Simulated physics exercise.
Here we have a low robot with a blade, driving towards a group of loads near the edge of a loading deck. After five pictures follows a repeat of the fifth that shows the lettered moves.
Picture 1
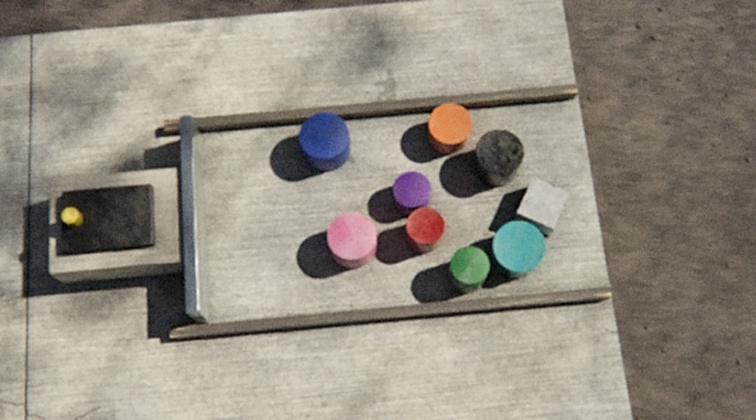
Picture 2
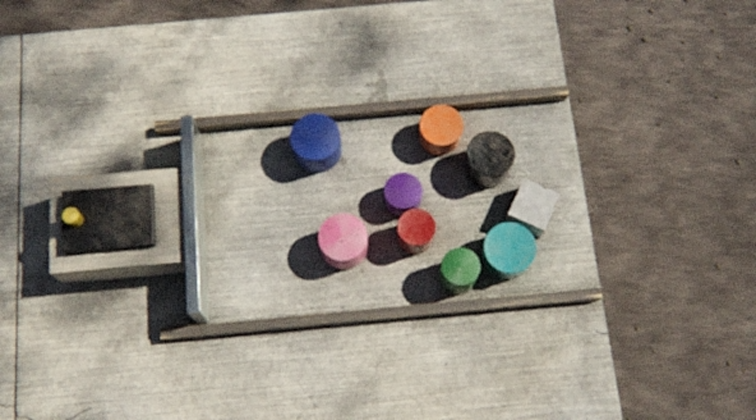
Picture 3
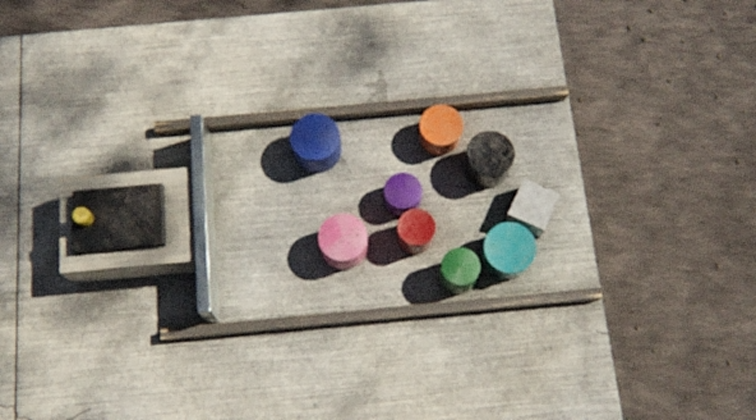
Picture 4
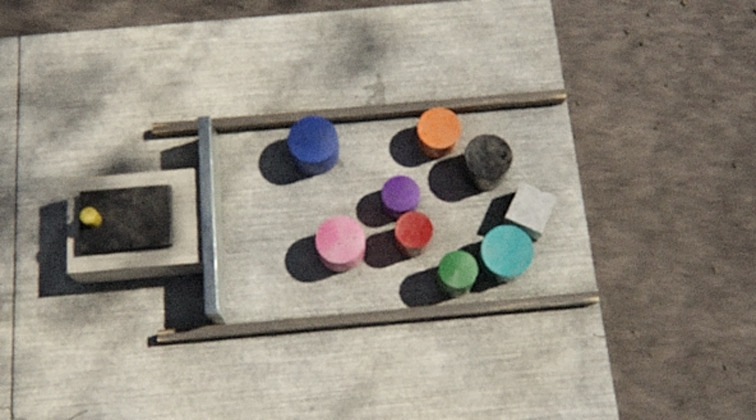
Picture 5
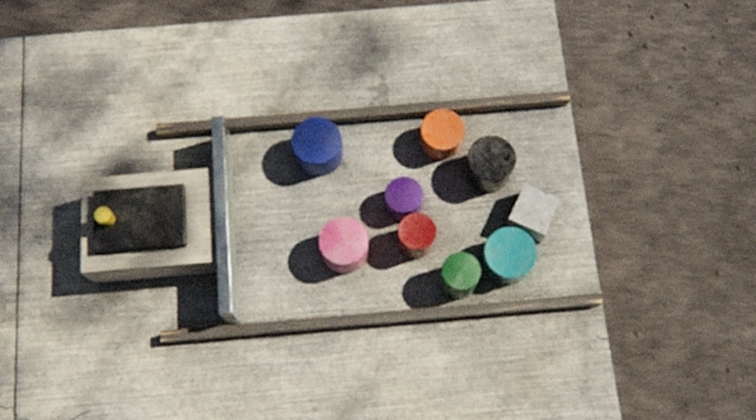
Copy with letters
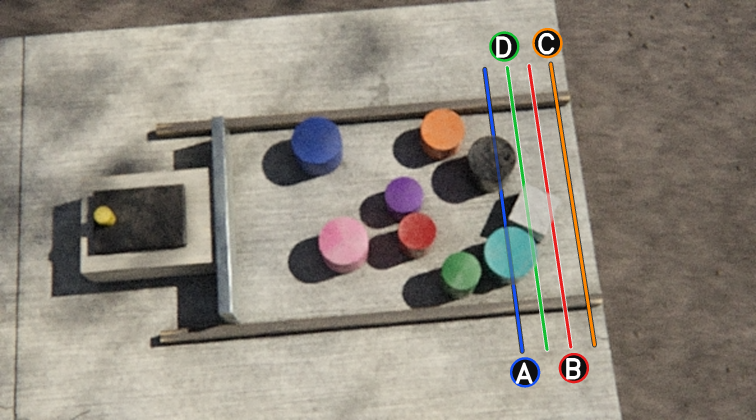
A low robot with a wide blade creeps a short way to the right along a pale, sunlit deck seen from high above, between two thin rails. Ahead of it stand blue, orange, black, purple, red, pink, green and teal round loads and a white crate near the deck's right edge. The loads stay in place on the deck while the camera shifts slightly.
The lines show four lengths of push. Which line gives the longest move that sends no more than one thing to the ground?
As far as mark A.
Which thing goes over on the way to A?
The white crate.
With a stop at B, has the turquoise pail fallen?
Yes.
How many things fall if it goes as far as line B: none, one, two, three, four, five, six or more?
In all, five.
On the marked copy, A at (503, 204); B at (549, 200); C at (572, 198); D at (526, 202).
Taking A. A third of the way, robot (250, 209); blue canister (351, 144); pink canister (358, 244).
Two thirds of the way, robot (351, 200); orange pail (490, 126); red pail (494, 215).
When it is over, robot (430, 194); white crate over the edge; orange pail (564, 120); one fallen.
As for the rest, B drops five; C drops nine; D drops three.
